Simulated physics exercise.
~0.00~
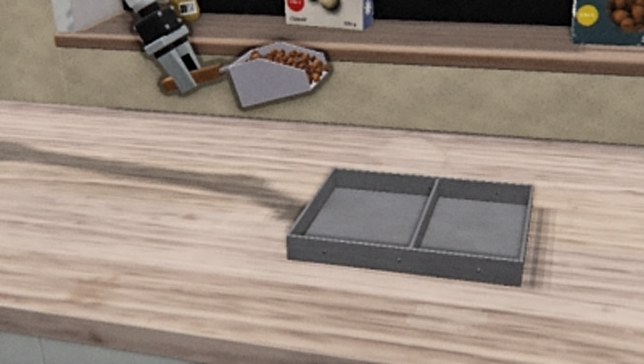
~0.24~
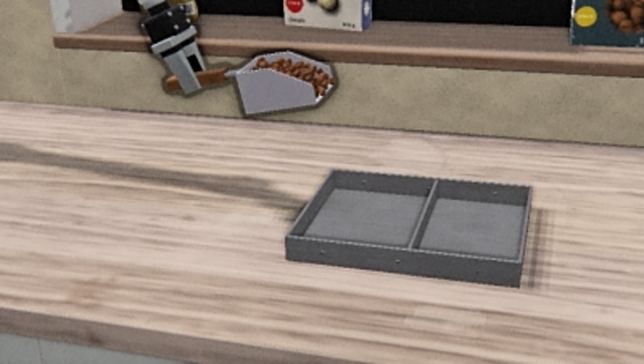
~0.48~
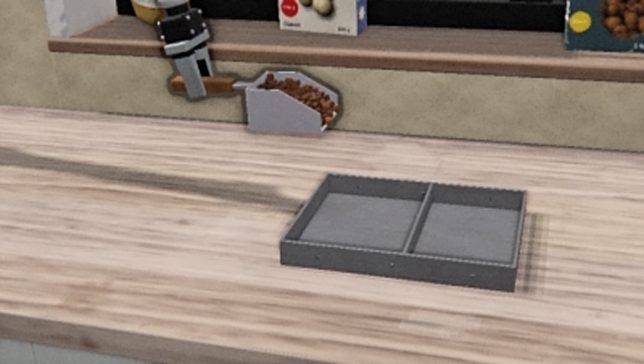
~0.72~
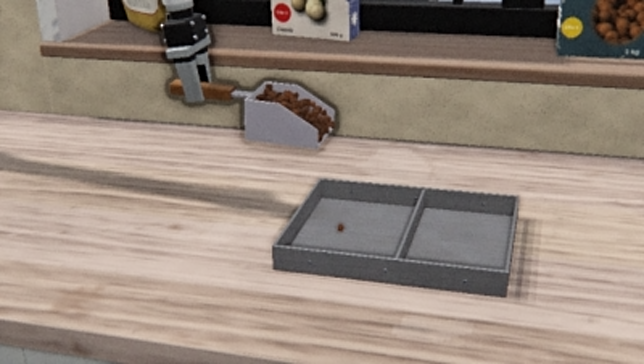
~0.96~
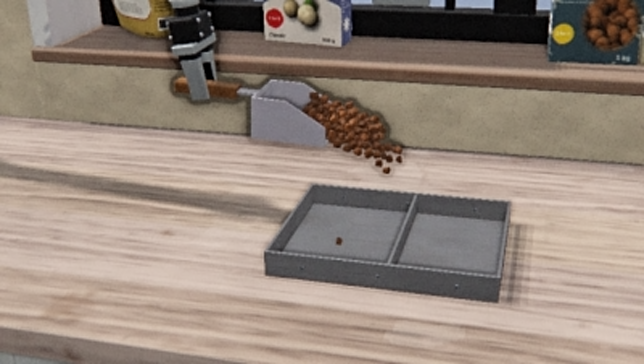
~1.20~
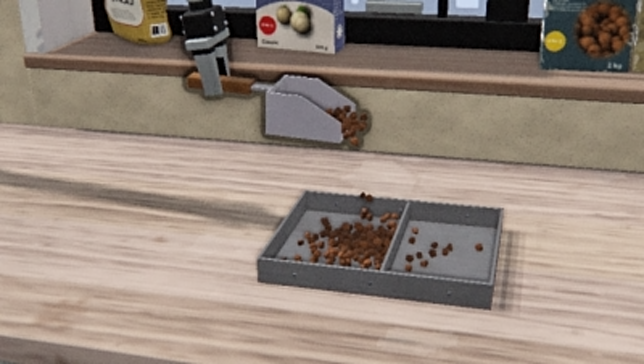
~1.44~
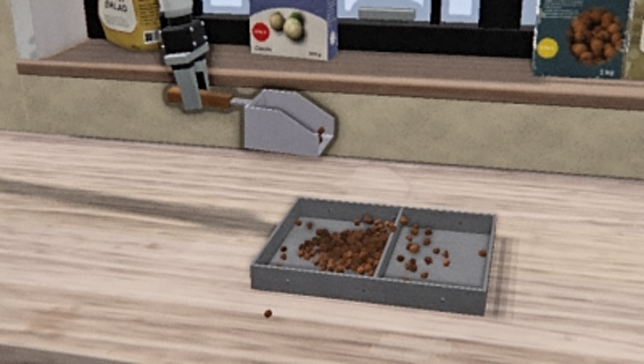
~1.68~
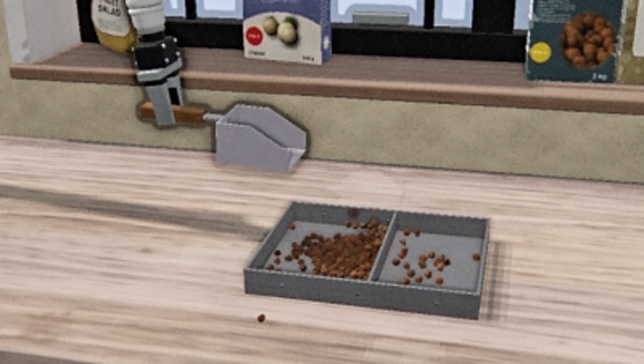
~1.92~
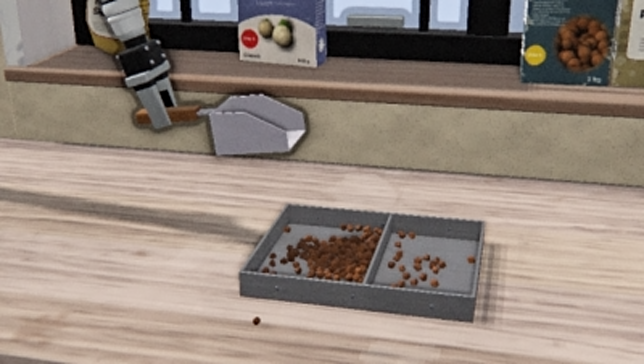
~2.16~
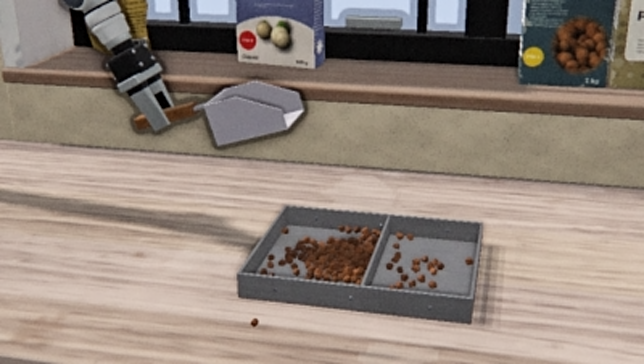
On a wooden countertop below a shelf of food packages, a robot arm tips a scoop of brown pellets forward over a divided gray tray, then tilts the emptied scoop back; most pellets lie in the left compartment, fewer in the right, and one on the counter.
